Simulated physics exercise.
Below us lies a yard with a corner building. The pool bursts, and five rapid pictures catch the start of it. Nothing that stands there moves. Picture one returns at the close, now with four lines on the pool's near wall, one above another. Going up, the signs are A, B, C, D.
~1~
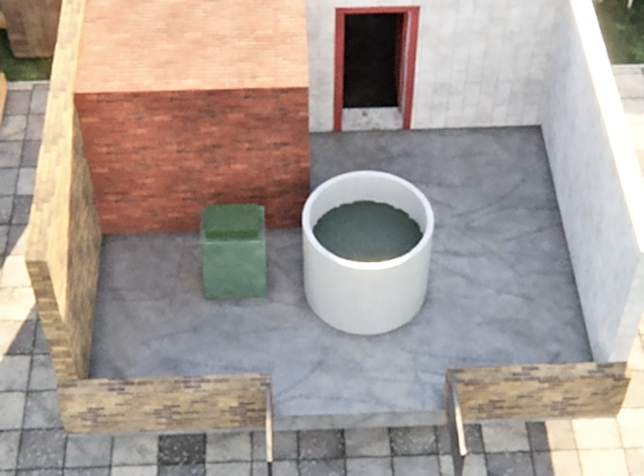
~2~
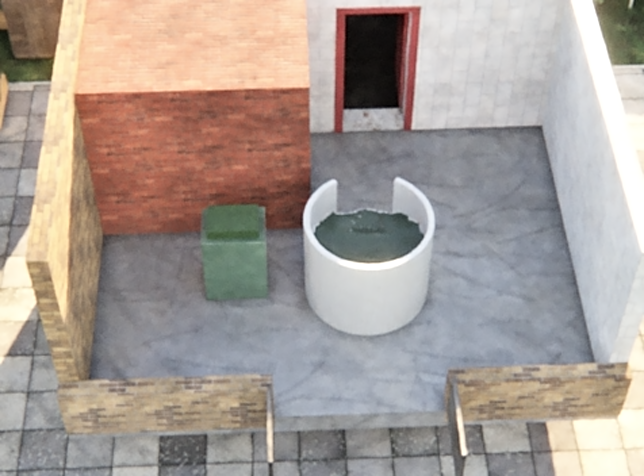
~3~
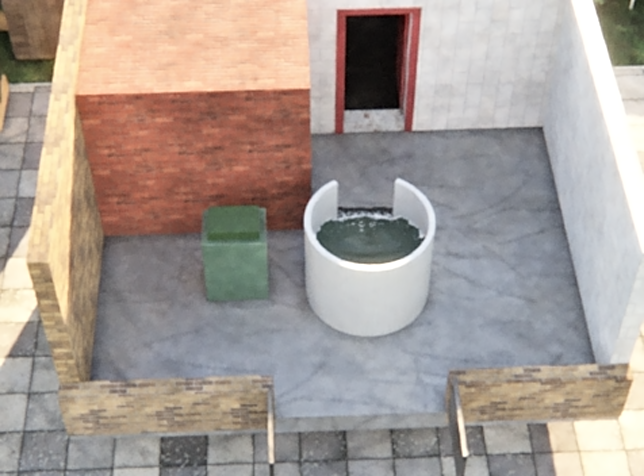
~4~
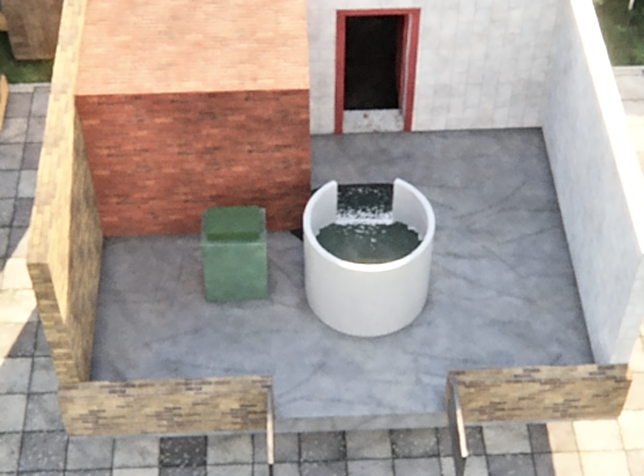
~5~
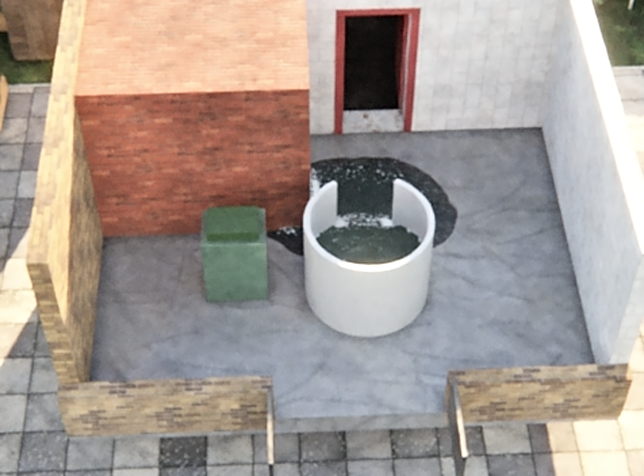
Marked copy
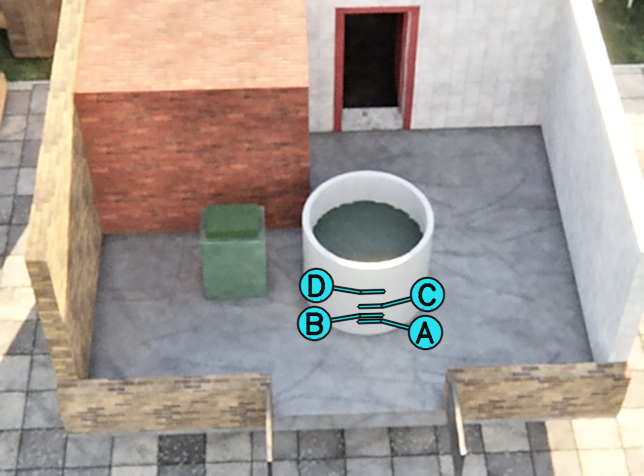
Dark green water pouring through a gap opening in the back of a round white pool, then spreading across a walled grey yard.
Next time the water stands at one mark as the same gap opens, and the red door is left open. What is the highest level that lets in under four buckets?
Level C.
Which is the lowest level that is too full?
That is level D.
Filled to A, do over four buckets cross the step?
No, that is safe.
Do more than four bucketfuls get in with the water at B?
No.
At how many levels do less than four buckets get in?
Three of them.
On the marked copy, A at (370, 321); B at (370, 315); C at (371, 306); D at (371, 291); from the bottom up A, B, C, D.
For level A, nothing gets over.
For level B, nothing gets over.
For level C, a bucket or two gets in.
For level D, about 11 bucketfuls get in.
